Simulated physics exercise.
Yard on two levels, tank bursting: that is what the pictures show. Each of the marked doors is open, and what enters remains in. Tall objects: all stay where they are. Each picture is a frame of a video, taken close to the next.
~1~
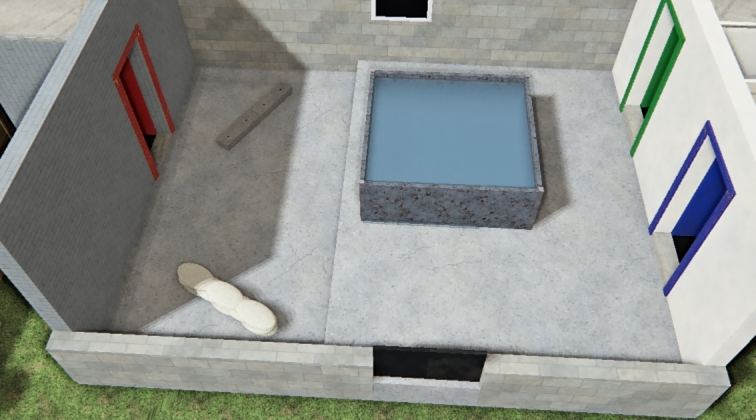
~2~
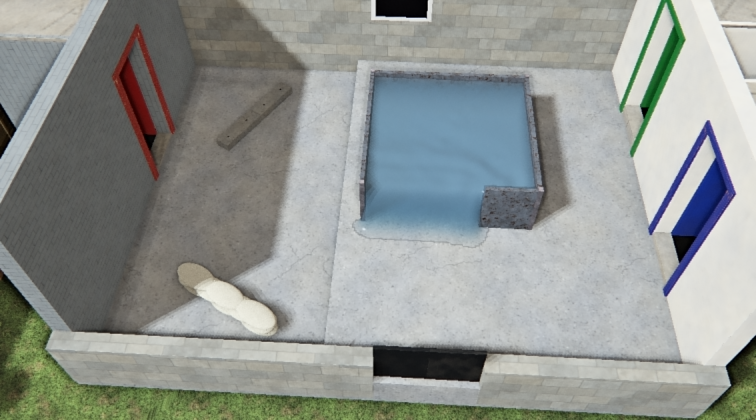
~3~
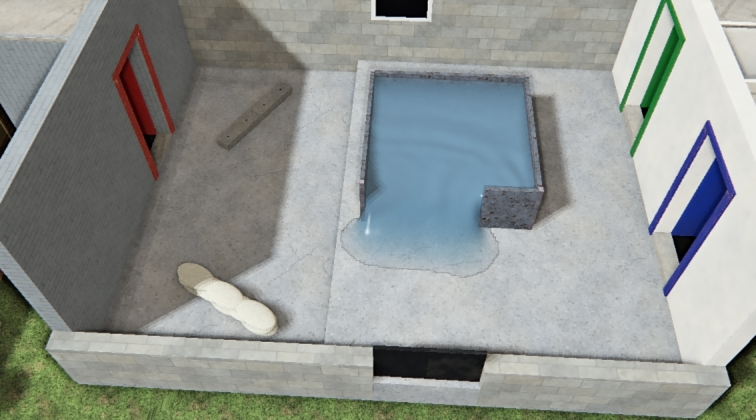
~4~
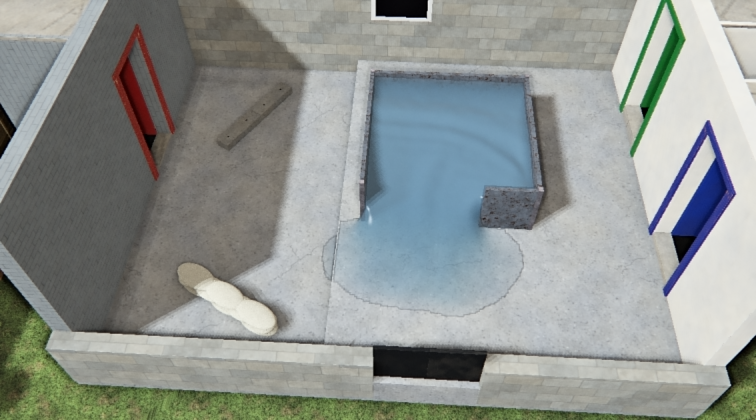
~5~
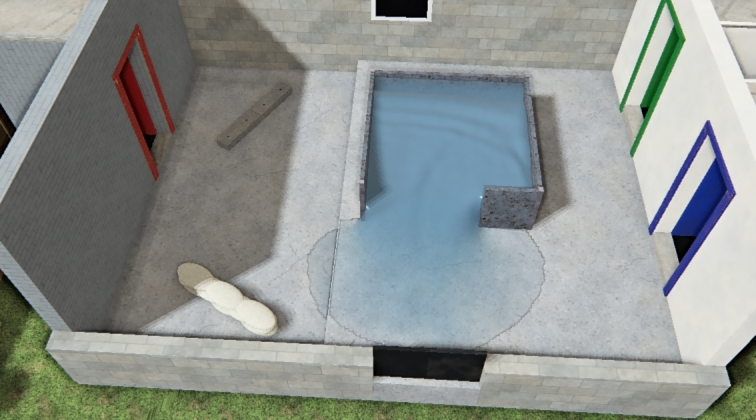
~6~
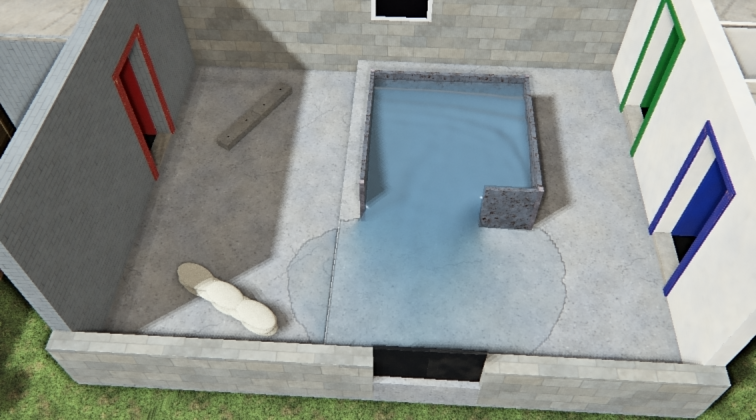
Water bursts through the front of a stone tank and spreads across the yard floor.
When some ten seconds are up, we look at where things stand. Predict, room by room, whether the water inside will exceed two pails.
Result: The green door will not count as flooded; the blue door will count as flooded; the red door will count as flooded.
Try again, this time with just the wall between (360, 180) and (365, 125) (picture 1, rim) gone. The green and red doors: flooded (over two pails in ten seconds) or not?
One by one: The green door takes less, the red door floods.
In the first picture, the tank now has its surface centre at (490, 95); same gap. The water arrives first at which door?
I say the one in blue.
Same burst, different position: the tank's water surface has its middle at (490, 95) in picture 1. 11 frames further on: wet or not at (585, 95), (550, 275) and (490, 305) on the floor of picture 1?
Result: Spared; inundated; inundated.
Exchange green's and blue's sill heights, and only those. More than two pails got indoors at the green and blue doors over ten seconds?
One by one: Green overshoots, blue falls short.
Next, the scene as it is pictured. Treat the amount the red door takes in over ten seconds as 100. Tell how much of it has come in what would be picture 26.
My guess is about 0 %.
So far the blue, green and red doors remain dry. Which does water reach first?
It's the blue one.
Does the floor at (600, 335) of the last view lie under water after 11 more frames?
By then I'd expect it to be inundated.
A moment on, water covers 25 % of the floor; the green door not reached, the blue door not reached, the red door not reached.
Next, water covers 35 % of the floor; the green door not reached, the blue door wet at the sill, nothing in, the red door not reached.
Then, water covers 60 % of the floor; the green door wet at the sill, nothing in, the blue door under two buckets in, the red door wet at the sill, nothing in.
Later, water covers 90 % of the floor; the green door wet at the sill, nothing in, the blue door over two buckets in, the red door over two buckets in.
In the end, water covers 95 % of the floor; the green door wet at the sill, nothing in, the blue door over two buckets in, the red door over two buckets in.
